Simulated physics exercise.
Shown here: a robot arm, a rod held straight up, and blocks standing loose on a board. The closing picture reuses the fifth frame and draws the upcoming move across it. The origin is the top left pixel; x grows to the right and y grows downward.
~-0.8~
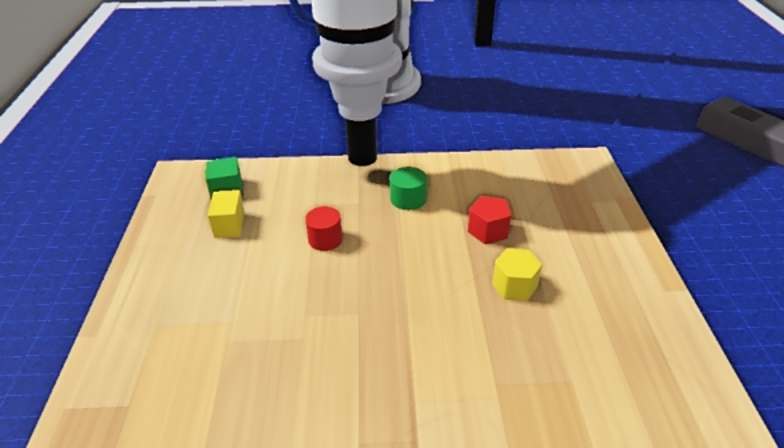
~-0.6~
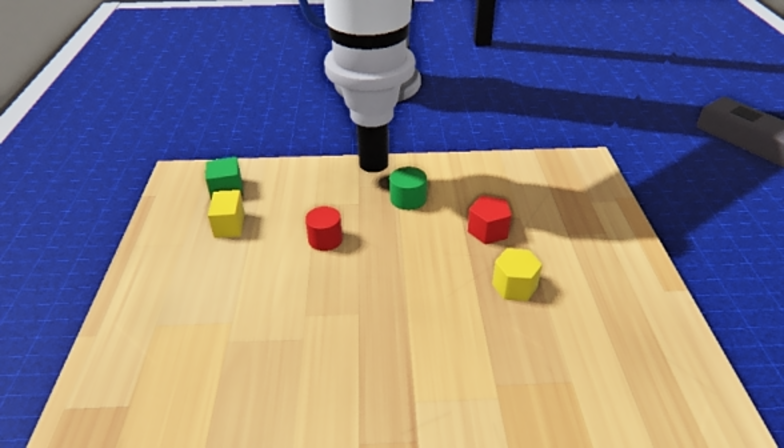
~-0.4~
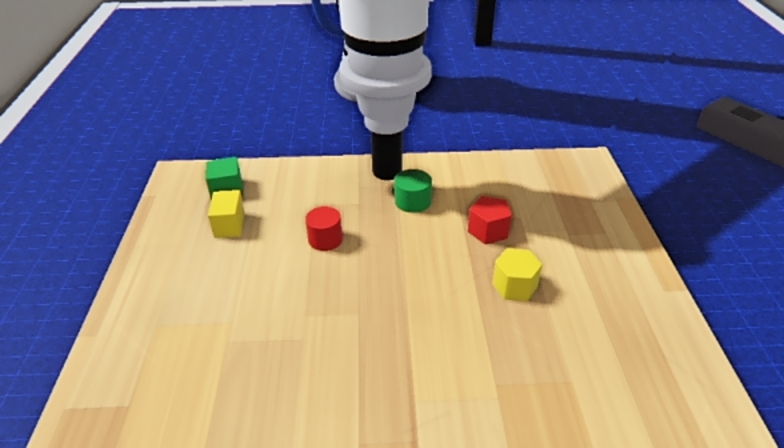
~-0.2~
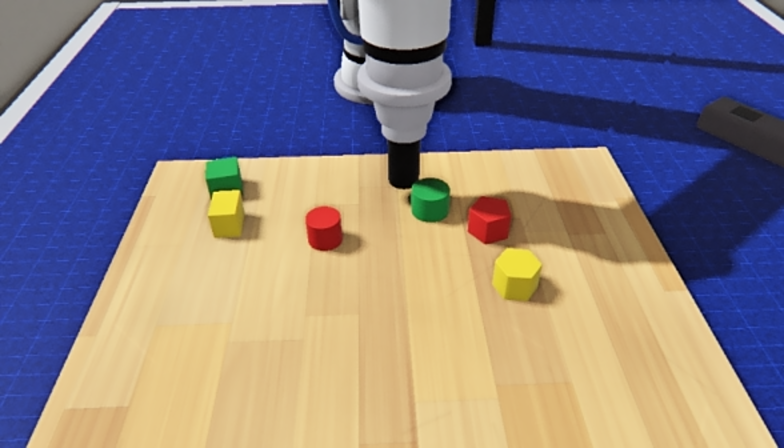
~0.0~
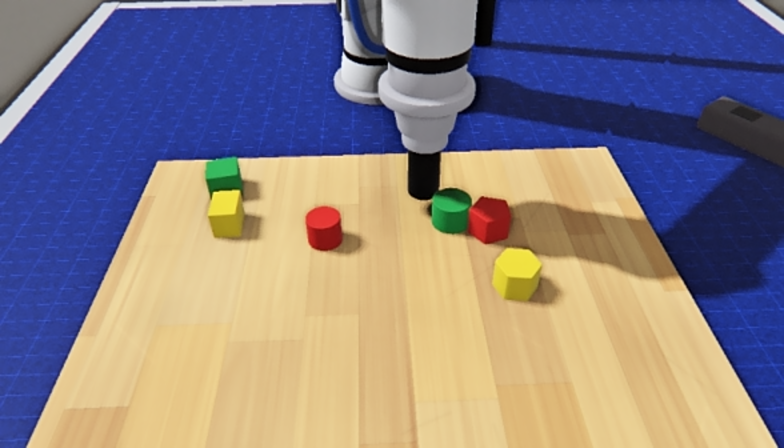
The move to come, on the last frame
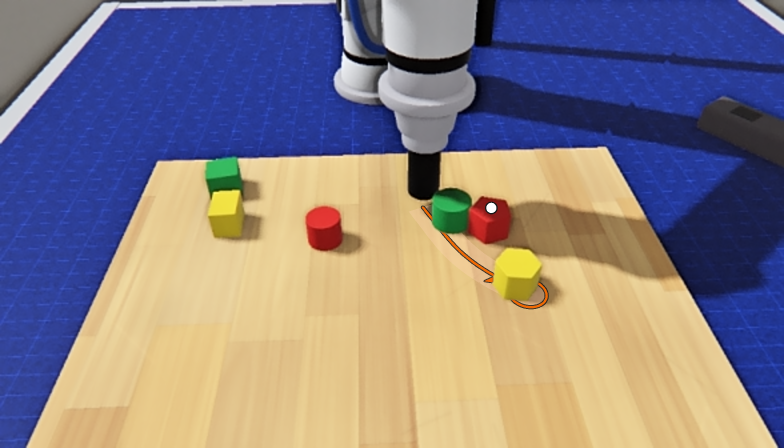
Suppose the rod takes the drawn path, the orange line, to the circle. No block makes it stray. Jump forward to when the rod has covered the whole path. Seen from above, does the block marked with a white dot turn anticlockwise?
Yes - that is the case.
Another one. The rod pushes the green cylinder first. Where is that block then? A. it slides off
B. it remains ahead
A.
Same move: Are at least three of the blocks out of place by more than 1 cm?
Yes, that is how it ends up.
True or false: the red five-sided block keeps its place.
That claim is false.
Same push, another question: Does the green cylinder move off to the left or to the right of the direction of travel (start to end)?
The answer is left: Facing from the path's start to its end, that's where the green cylinder shifts.
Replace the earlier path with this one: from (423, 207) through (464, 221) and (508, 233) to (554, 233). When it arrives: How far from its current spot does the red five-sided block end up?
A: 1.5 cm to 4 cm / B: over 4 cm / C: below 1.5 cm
Answer: B.
Drawn move, from (423, 207) over (447, 237) and (480, 267) to (528, 293); the dot is on the red five-sided block.
The first path, step by step. One third of the way, rod (448, 220); green cylinder (484, 224); red five-sided block (520, 216), turned 55° anticlockwise.
Two thirds of the way, rod (483, 251); green cylinder (523, 241); red five-sided block (532, 216), turned 90° anticlockwise; yellow hexagonal block (535, 271), turned 55° clockwise.
At the end, rod (531, 276); green cylinder (554, 248); red five-sided block (533, 216), turned 95° anticlockwise; yellow hexagonal block (570, 288), turned 70° clockwise.
